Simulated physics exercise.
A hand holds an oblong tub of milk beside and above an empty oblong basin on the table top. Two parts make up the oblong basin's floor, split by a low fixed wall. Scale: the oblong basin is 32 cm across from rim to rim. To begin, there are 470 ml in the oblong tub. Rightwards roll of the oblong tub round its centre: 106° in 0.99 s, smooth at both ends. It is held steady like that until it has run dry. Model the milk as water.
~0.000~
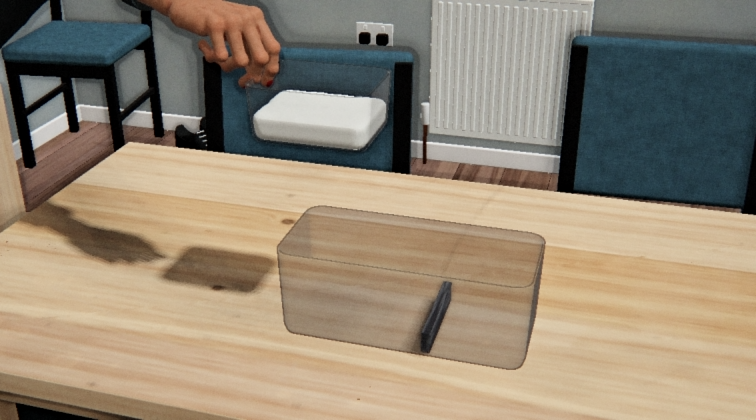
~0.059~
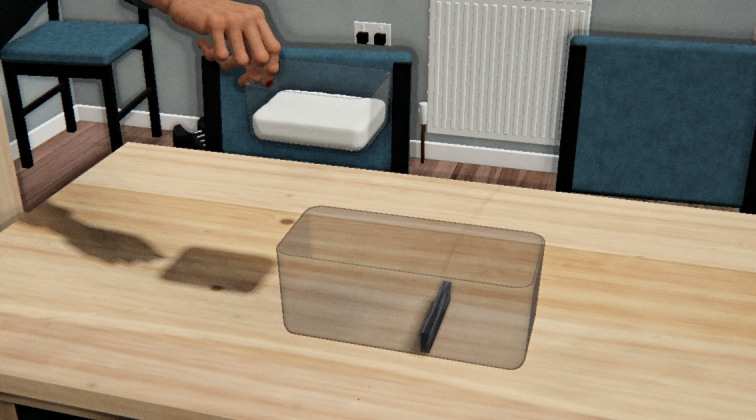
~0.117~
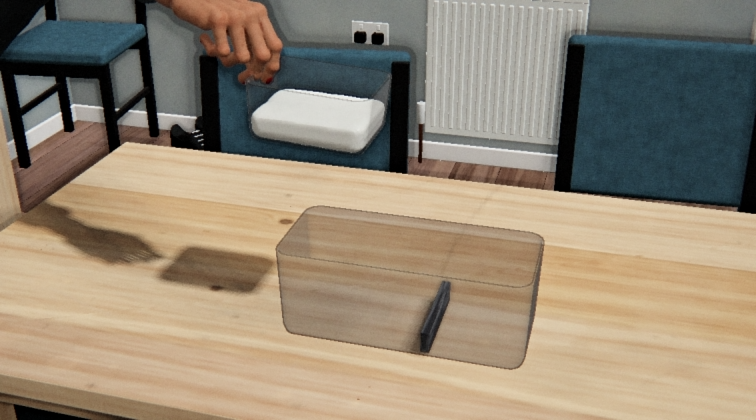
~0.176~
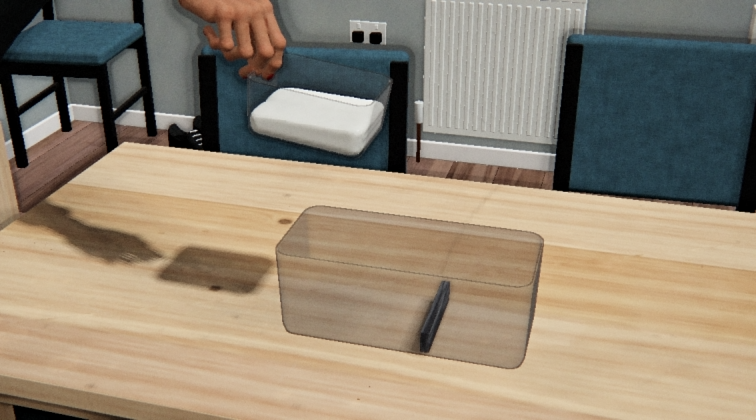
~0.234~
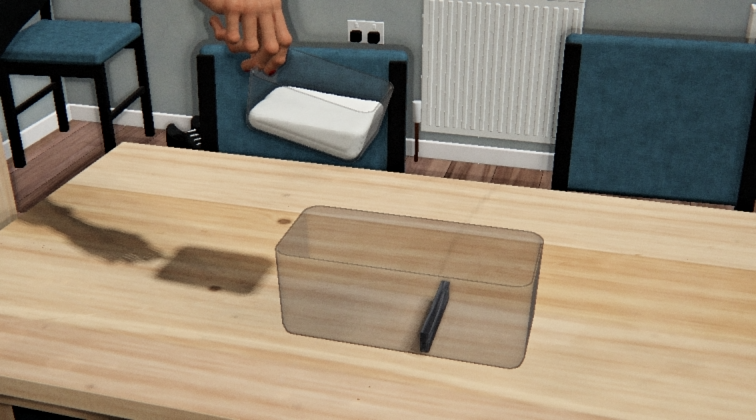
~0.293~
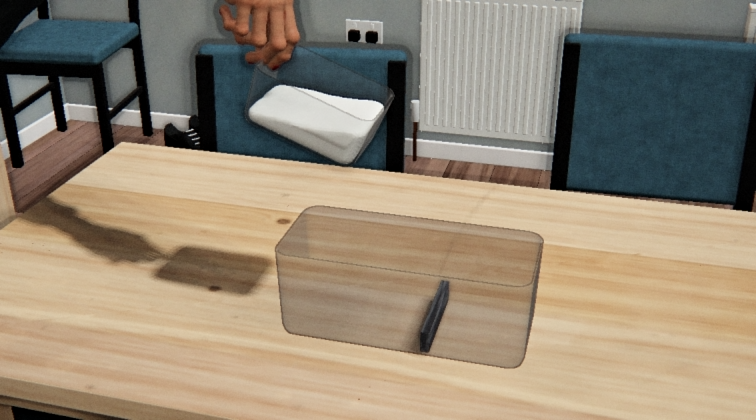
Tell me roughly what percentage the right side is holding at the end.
At the end it holds about 15 per cent.
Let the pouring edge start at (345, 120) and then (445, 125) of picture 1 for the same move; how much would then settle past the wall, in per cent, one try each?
10 and 80 %.
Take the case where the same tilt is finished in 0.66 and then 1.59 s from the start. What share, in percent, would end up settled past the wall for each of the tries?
Result: 15 per cent, then 15 per cent.
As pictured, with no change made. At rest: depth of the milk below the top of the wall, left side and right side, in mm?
The left side gives some 14 mm, the right side some 26 mm.
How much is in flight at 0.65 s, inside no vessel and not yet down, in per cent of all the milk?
Around 44 percent.
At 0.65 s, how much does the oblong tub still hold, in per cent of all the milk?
Around 42 in a hundred.
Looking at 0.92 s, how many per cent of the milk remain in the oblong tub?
Roughly 9 per cent.
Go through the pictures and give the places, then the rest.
The first frame shows tilt 0°; pouring edge (381, 85); surface from (268, 101) to (378, 113); the oblong basin's rim runs from (293, 229) to (539, 262); the wall's top is at (437, 307).
The second frame shows tilt 1°; pouring edge (381, 86); surface from (268, 101) to (378, 113).
The third frame shows tilt 4°; pouring edge (381, 89); surface from (267, 100) to (377, 114).
The fourth frame shows tilt 8°; pouring edge (382, 94); surface from (266, 99) to (376, 114).
The fifth frame shows tilt 14°; pouring edge (383, 101); surface from (265, 98) to (377, 115).
The sixth frame shows tilt 21°; pouring edge (384, 109); surface from (263, 96) to (379, 116).
After 0.65 s the tilt is 78° and 42 per cent is still to pour, 14 is left of the wall and 0 right of it.
After 0.92 s the tilt is 104° and 9 per cent is still to pour, 67 is left of the wall and 10 right of it.
After 1.19 s the tilt is 106° and 0 per cent is still to pour, 83 is left of the wall and 15 right of it.
After 1.49 s the tilt is 106° and 0 per cent is still to pour, 84 is left of the wall and 15 right of it.
In the end 84 per cent lies left of the wall, 15 right of it and 1 outside.
